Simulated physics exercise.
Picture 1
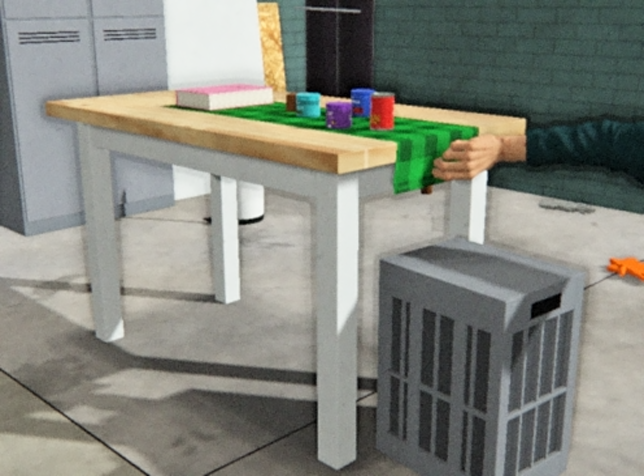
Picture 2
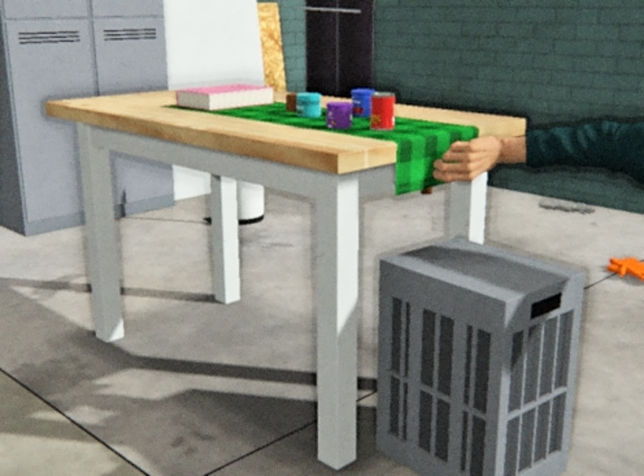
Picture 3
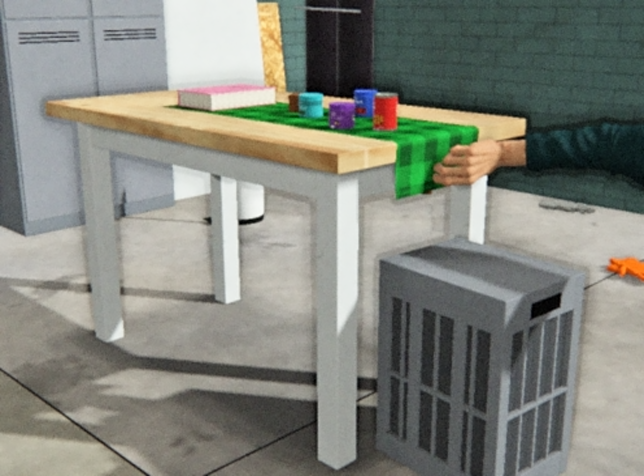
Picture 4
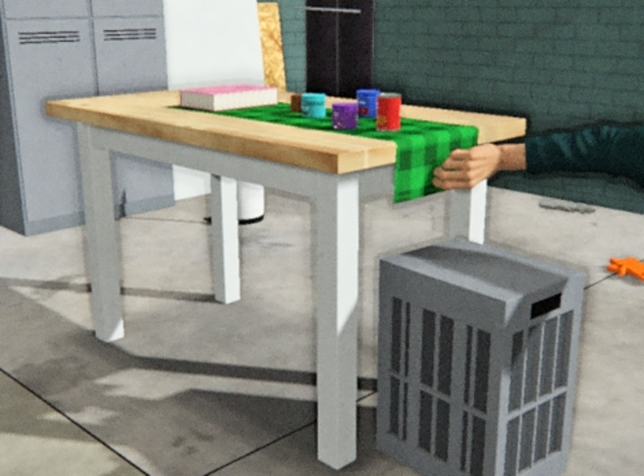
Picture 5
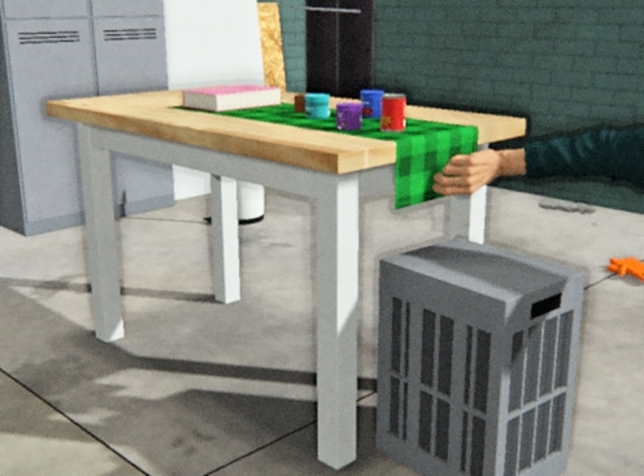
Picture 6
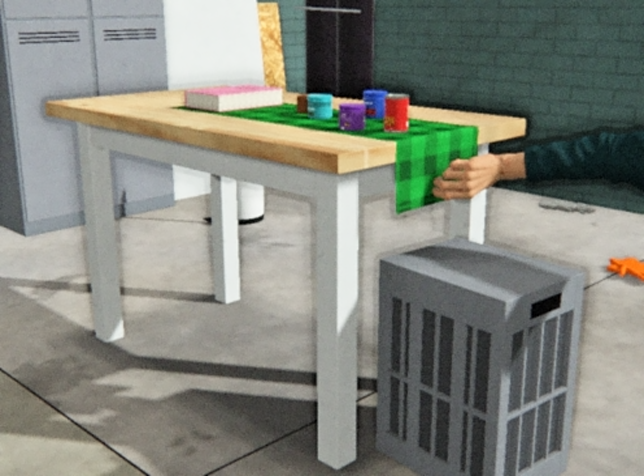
A green checked tablecloth slid slowly over the end of a wooden table as a hand pulled it downward, carrying the small colourful pots and a book a little to the right.
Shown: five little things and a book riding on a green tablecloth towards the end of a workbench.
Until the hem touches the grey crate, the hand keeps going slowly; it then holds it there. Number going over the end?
In all, one slips off.
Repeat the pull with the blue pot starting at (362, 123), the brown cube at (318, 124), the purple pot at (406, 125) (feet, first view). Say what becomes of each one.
Note - blue pot retained, brown cube retained, purple pot lost.
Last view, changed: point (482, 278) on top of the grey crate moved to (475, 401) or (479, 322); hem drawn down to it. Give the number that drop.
For the first height 4, for the second 2.
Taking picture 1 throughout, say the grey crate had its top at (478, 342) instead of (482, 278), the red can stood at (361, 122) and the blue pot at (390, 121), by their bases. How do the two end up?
Red can is gone, blue pot is gone.
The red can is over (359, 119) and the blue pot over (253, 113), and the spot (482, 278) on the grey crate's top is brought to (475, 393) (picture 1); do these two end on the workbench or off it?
Final state: The red can is no longer up, the blue pot is still in place.
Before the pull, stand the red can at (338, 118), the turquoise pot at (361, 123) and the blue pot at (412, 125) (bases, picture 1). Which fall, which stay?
The red can ends up still aboard, the turquoise pot ends up still aboard, the blue pot ends up knocked off.
Soon after, hem near (437, 232); all still up.
Then, hem on the crate; red can gone.
At rest, hem on the crate; red can gone. The answer is one.
